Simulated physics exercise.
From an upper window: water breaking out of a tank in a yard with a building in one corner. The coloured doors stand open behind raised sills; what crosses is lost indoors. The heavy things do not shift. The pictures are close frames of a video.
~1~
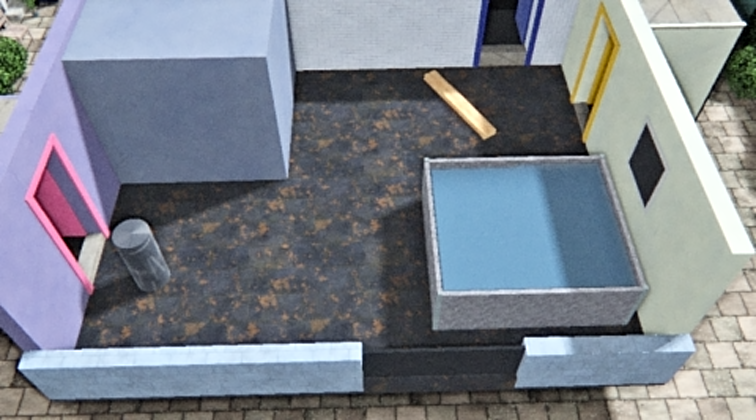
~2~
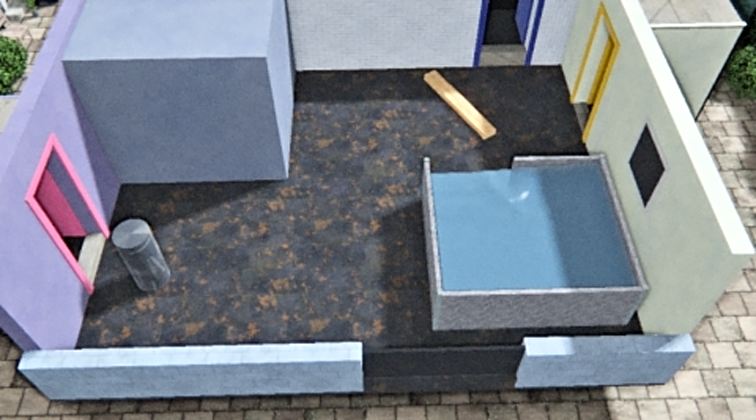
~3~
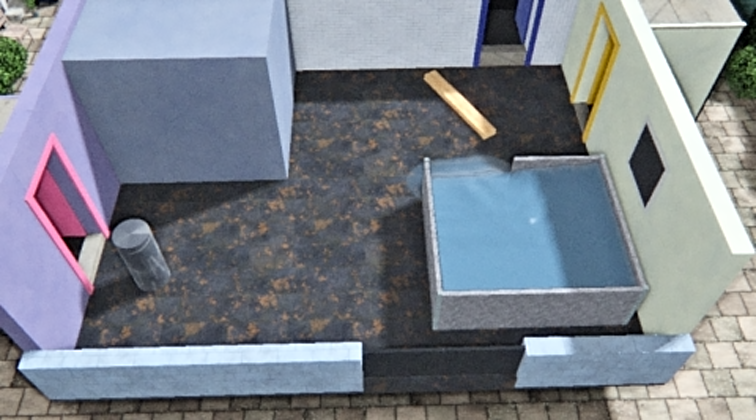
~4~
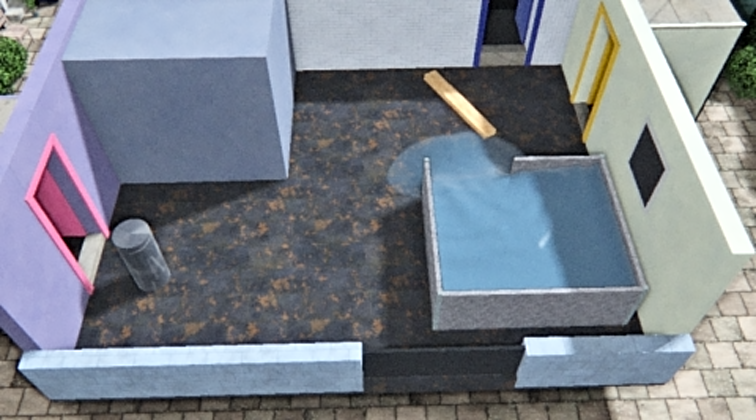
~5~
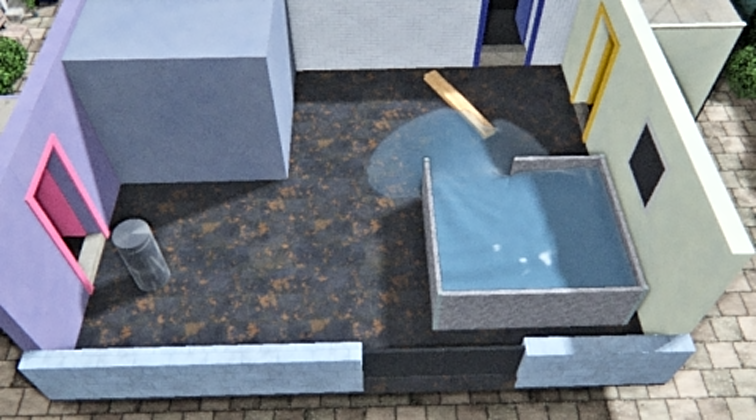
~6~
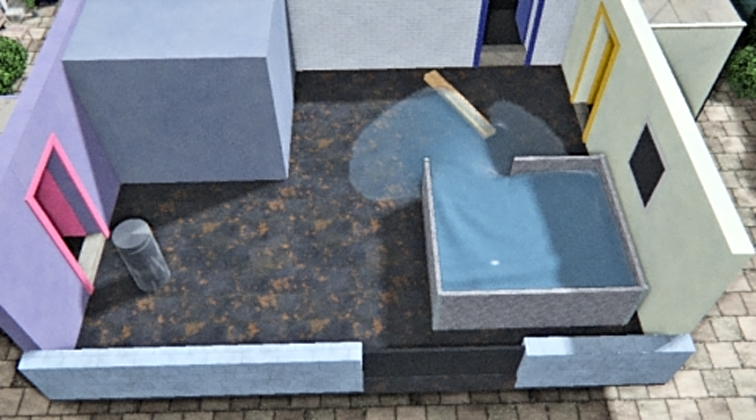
A walled yard with a dark, rust-flecked floor is seen from high above, the view staying still. A grey-blue block of a building fills the far left corner, with a pink-framed doorway and grey cylinder at left, a wooden plank, blue and yellow doorways beyond, and a stone tank at right. Water pours through a gap in the tank's far side, spreading outward and leftward around the plank.
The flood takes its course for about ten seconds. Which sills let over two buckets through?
The yellow door takes more than that; the blue door stays under that; the pink door stays under that.
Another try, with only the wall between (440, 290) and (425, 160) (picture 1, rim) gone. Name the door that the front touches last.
The yellow door.
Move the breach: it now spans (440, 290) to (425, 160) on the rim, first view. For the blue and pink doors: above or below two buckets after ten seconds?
One by one: Blue stays under, pink goes over.
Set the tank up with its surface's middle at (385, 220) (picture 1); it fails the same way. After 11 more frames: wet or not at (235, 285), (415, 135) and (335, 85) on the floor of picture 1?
As listed: Clear, wet, flooded.
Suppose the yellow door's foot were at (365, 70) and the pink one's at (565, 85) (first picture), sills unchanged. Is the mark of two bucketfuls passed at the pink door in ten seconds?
My reading: Pink takes more.
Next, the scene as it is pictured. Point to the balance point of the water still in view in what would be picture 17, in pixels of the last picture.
At about (473, 186).
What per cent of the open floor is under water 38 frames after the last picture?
Close to 85 %.
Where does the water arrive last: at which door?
That is the door marked pink.
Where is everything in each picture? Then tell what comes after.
Still water in the tank at (527, 223), in the first frame.
Water pours out on the tank's far side and has run to a hidden place, in the second frame.
The front is at a hidden place, out from the gap on the tank's far side, in the third frame.
The front is at (476, 134), out from the gap on the tank's far side, in the fourth frame.
Water pours out on the tank's far side and has run to (446, 109), in the fifth frame.
The front is at (427, 90), out from the gap on the tank's far side, in the sixth frame.
A moment on, water covers 40 % of the floor; the yellow door under two buckets in, the blue door wet at the sill, nothing in, the pink door not reached.
Next, water covers 40 % of the floor; the yellow door under two buckets in, the blue door wet at the sill, nothing in, the pink door not reached.
Then, water covers 50 % of the floor; the yellow door over two buckets in, the blue door wet at the sill, nothing in, the pink door not reached.
Later, water covers 85 % of the floor; the yellow door far over two buckets in, the blue door wet at the sill, nothing in, the pink door not reached.
In the end, water covers 100 % of the floor; the yellow door far over two buckets in, the blue door wet at the sill, nothing in, the pink door wet at the sill, nothing in.
